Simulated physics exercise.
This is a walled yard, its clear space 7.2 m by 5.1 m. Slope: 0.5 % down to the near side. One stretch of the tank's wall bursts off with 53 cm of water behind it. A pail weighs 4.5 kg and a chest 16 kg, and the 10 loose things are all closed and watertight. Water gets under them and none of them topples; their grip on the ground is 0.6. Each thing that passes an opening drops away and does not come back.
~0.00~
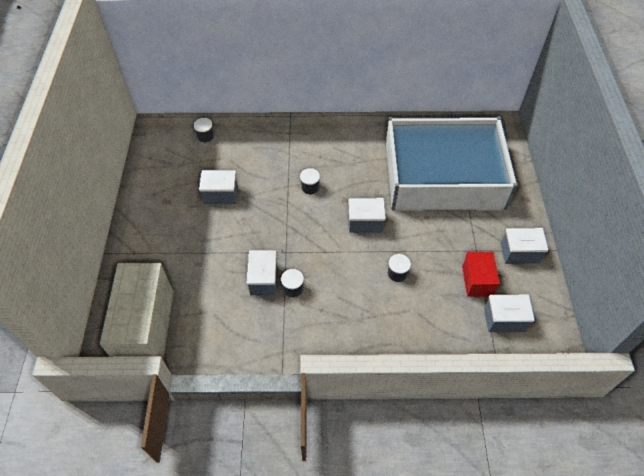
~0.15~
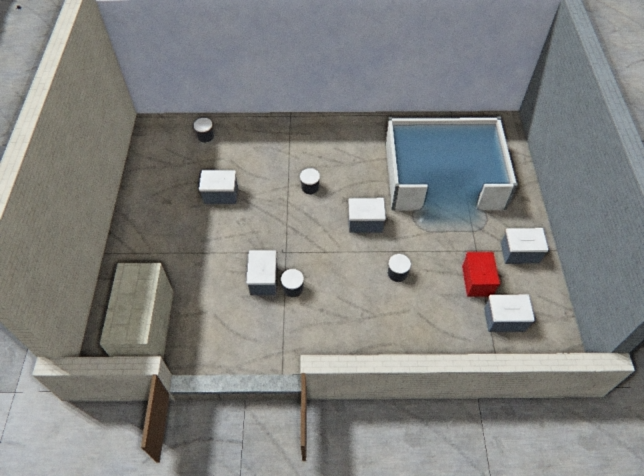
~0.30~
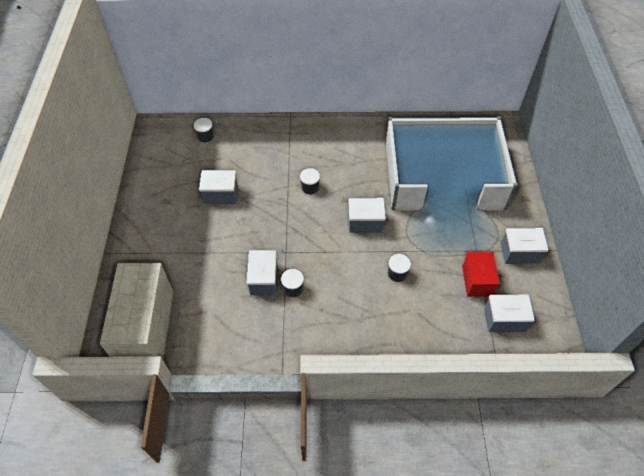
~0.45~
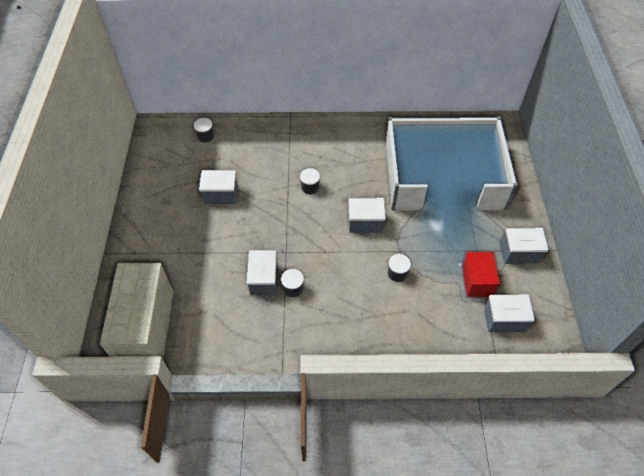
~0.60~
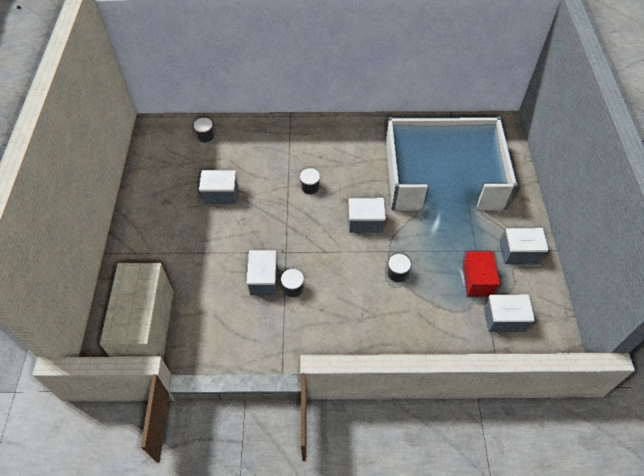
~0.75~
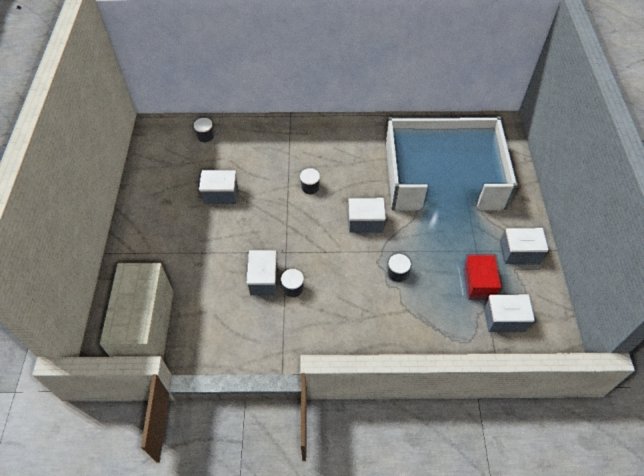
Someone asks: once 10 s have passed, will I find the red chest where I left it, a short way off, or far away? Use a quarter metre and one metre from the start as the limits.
You will find it far away.
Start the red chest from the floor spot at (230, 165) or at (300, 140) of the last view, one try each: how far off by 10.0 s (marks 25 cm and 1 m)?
In turn: It holds its place; it holds its place.
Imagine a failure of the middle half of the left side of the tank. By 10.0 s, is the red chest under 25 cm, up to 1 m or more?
Result: Red chest essentially stationary.
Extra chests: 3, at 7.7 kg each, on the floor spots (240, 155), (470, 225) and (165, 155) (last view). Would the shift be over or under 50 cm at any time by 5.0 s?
Within it, beyond it, within it.
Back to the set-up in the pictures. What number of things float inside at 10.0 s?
0 at that moment.
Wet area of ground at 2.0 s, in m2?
At that time the wet patch spans about 13 m2.
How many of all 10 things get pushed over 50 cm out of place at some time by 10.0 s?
Counting them up, I find 5.
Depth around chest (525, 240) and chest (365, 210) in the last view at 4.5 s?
Some 6 cm at the first, some 0 cm at the second.
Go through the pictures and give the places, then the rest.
The first frame shows the red chest at (483, 268) rests on the ground; water covers 2.5 m2; 0 of 10 have shifted.
The second frame shows the red chest at (483, 268), on the bottom; 3.0 m2 under water; 0 of 10 have shifted.
The third frame shows the red chest at (483, 268) rests on the ground; water covers 3.6 m2; 0 of 10 have shifted.
The fourth frame shows the red chest at (483, 268) rests on the ground; 4.3 m2 under water; 0 of 10 have shifted.
The fifth frame shows the red chest at (483, 268) rests on the ground; water covers 5.0 m2; 0 of 10 have shifted.
The sixth frame shows the red chest at (484, 271) rests on the ground, 6 cm from its start; 5.9 m2 under water; 1 of 10 have shifted.
After 2.0 s the red chest is near (485, 334), 1.1 m from its start, afloat; 0 of 10 are out; 2 afloat.
After 4.5 s the red chest is near (414, 333), 1.5 m from its start, afloat; 0 of 10 are out; 3 afloat.
After 7.0 s the red chest is near (296, 313), 2.8 m from its start, aground; 0 of 10 are out; 0 afloat.
After 10.0 s the red chest is near (291, 314), 2.9 m from its start, aground; 0 of 10 are out; 0 afloat.
